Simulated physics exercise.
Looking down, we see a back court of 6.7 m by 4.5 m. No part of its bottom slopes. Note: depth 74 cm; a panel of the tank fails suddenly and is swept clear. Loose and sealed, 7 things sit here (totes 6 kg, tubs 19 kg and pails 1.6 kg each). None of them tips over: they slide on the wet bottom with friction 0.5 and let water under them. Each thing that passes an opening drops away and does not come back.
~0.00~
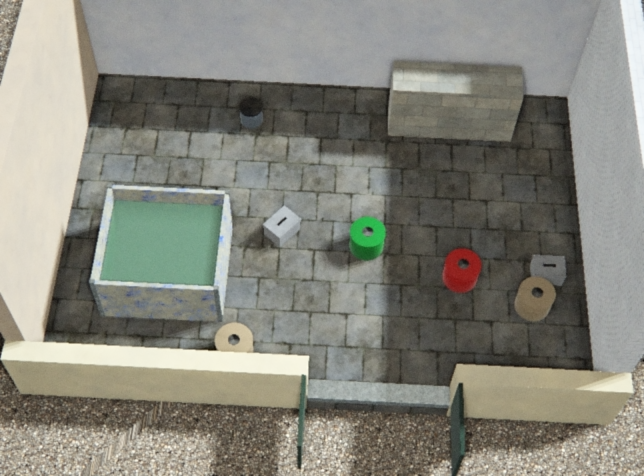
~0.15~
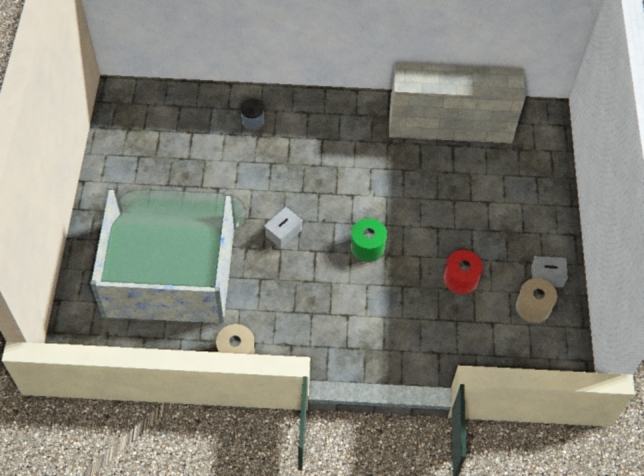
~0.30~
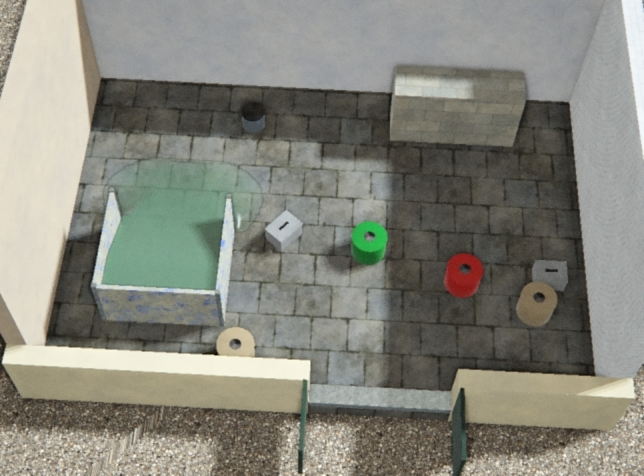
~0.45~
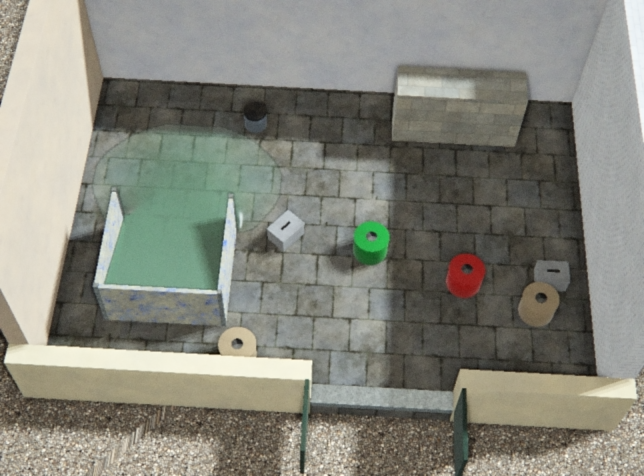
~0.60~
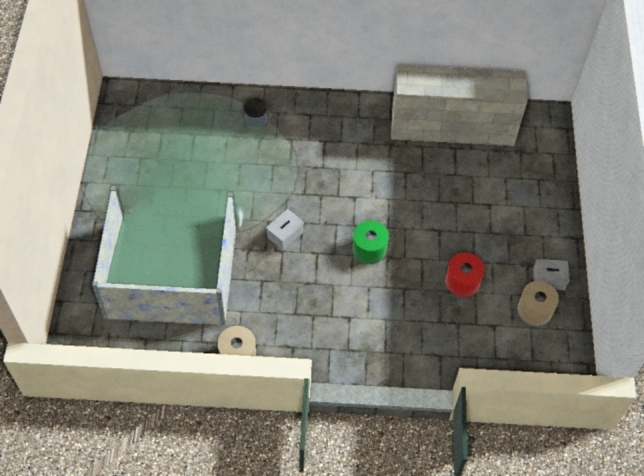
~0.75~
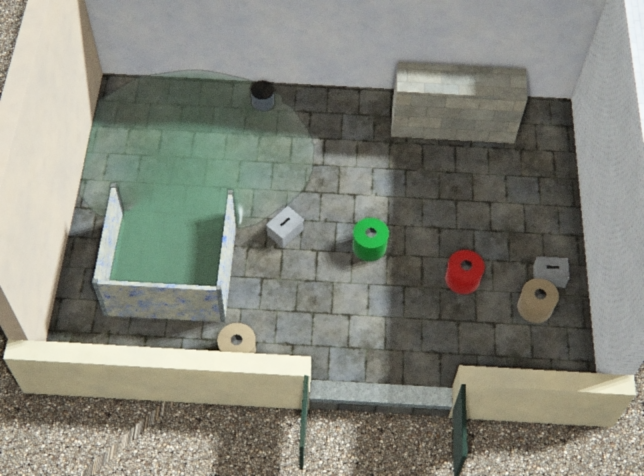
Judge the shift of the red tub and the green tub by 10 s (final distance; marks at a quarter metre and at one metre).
Red tub: Almost still; green tub: Almost still.
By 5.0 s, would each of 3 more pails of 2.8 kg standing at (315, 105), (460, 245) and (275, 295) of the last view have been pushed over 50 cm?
Beyond it, beyond it, within it.
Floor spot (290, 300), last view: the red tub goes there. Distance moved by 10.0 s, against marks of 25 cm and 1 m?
In the end it keeps its place.
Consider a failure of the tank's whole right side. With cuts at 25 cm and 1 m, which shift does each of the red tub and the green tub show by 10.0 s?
Log: Red tub large displacement; green tub large displacement.
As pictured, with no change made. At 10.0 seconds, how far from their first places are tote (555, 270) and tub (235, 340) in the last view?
The first ends 200 cm from its start, the second 0 cm.
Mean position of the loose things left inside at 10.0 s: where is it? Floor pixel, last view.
It sits at about (391, 308).
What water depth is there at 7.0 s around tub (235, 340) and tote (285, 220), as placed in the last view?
Roughly 5 and 2 cm.
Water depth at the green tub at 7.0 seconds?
I'd put it at about 2 cm.
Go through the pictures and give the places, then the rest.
The red tub at (463, 264) rests on the ground; the green tub at (368, 232), on the bottom; 1.8 m2 under water; 0 of 7 have shifted, in the first picture.
The red tub at (465, 266), on the bottom; the green tub at (369, 233), on the bottom; water covers 2.6 m2; 0 of 7 have shifted, in the second picture.
The red tub at (465, 269) rests on the ground; the green tub at (370, 237), on the bottom; 3.8 m2 under water; 0 of 7 have shifted, in the third picture.
The red tub at (467, 269) rests on the ground; the green tub at (372, 237) rests on the ground; 5.3 m2 under water; 0 of 7 have shifted, in the fourth picture.
The red tub at (467, 268), on the bottom; the green tub at (371, 236) rests on the ground; 7.0 m2 under water; 0 of 7 have shifted, in the fifth picture.
The red tub at (466, 266) rests on the ground; the green tub at (371, 233), on the bottom; water covers 8.3 m2; 1 of 7 have shifted, in the sixth picture.
After 2.0 s the red tub is near (466, 266), 0.0 m from its start, aground; the green tub is near (371, 233), 0.0 m from its start, aground; 0 of 7 are out; 1 afloat.
After 4.5 s the red tub is near (466, 266), 0.0 m from its start, aground; the green tub is near (371, 233), 0.0 m from its start, aground; 0 of 7 are out; 1 afloat.
After 7.0 s the red tub is near (466, 266), 0.0 m from its start, aground; the green tub is near (371, 233), 0.0 m from its start, aground; 0 of 7 are out; 1 afloat.
After 10.0 s the red tub is near (466, 266), 0.0 m from its start, aground; the green tub is near (371, 233), 0.0 m from its start, aground; 0 of 7 are out; 1 afloat.
